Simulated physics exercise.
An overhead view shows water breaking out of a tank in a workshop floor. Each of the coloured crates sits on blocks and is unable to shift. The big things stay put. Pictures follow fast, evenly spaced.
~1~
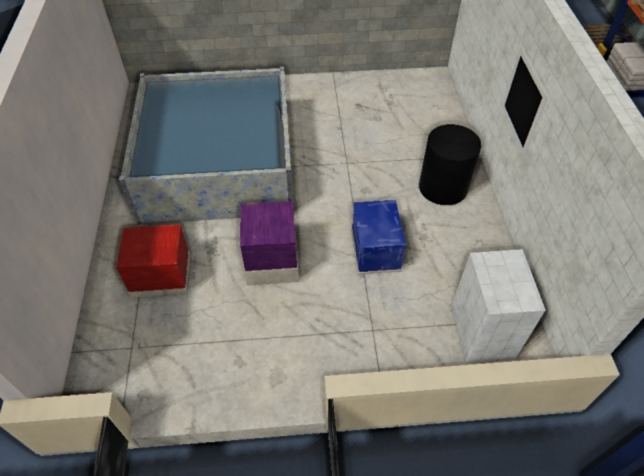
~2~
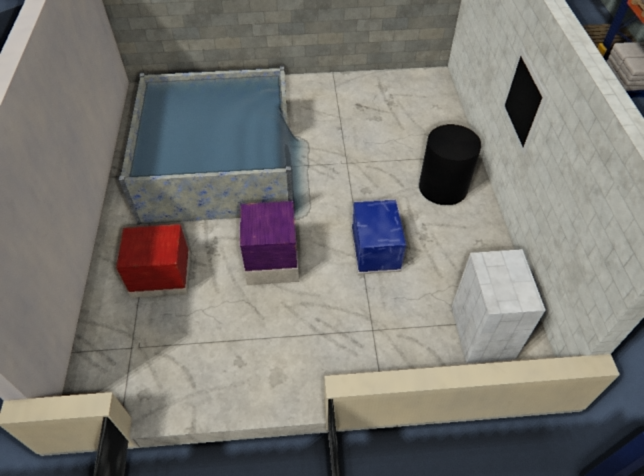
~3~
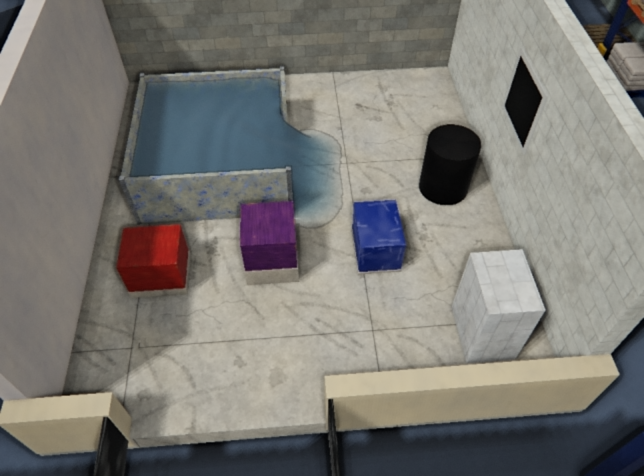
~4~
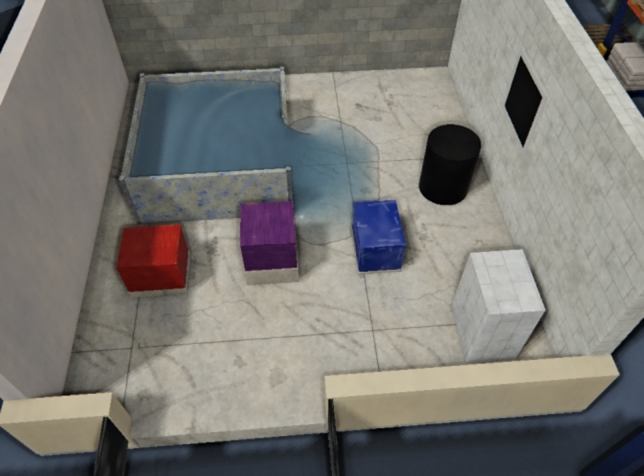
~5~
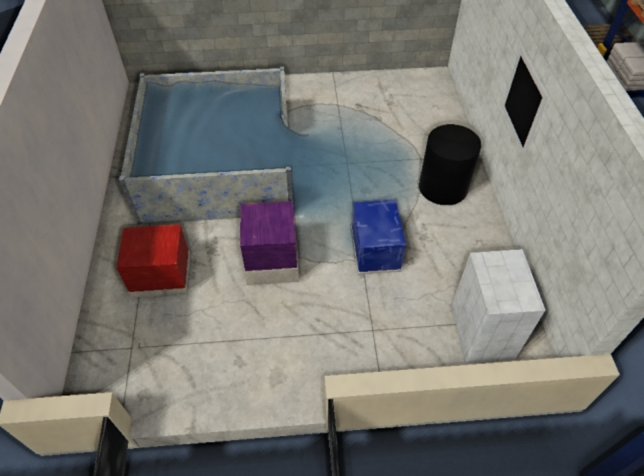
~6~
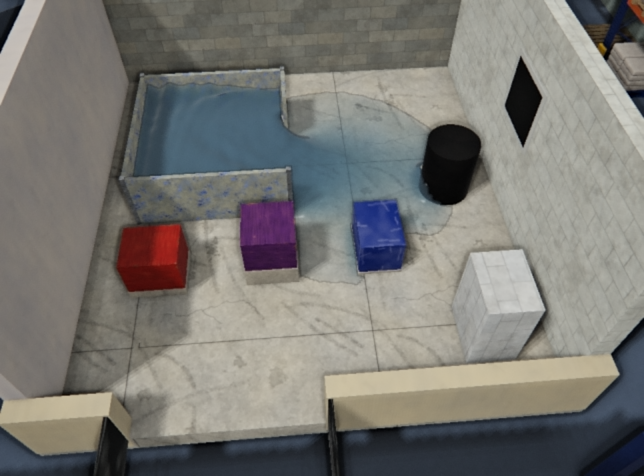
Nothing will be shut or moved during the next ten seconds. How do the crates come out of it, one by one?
One by one: The purple crate comes out dry; the blue crate comes out wet; the red crate comes out wet.
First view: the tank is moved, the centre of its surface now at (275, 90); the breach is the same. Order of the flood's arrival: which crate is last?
Answer: The red-painted one.
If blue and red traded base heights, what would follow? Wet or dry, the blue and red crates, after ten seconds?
In short: The blue crate is reached; the red crate is reached.
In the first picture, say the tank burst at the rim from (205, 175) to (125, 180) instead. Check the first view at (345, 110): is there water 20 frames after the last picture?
I reckon it ends up parched.
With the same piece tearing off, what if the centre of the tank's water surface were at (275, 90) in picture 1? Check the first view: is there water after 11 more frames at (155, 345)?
Untouched.
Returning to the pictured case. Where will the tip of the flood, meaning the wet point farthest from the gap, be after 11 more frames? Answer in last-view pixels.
My pick would be pixel (554, 384).
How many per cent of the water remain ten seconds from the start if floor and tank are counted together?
Roughly 88 per cent.
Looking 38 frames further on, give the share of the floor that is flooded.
I reckon 100 per cent or so.
A moment on, water covers 40 % of the floor; the purple crate water round its plinth, the blue crate water round its plinth, the red crate not reached.
Next, water covers 50 % of the floor; the purple crate water round its plinth, the blue crate water round its plinth, the red crate not reached.
Then, water covers 65 % of the floor; the purple crate water round its plinth, the blue crate water round its plinth, the red crate not reached.
Later, water covers 100 % of the floor; the purple crate water round its plinth, the blue crate water round its plinth, the red crate water round its plinth.
In the end, water covers 100 % of the floor; the purple crate stayed above the water, the blue crate was topped, the red crate was topped.
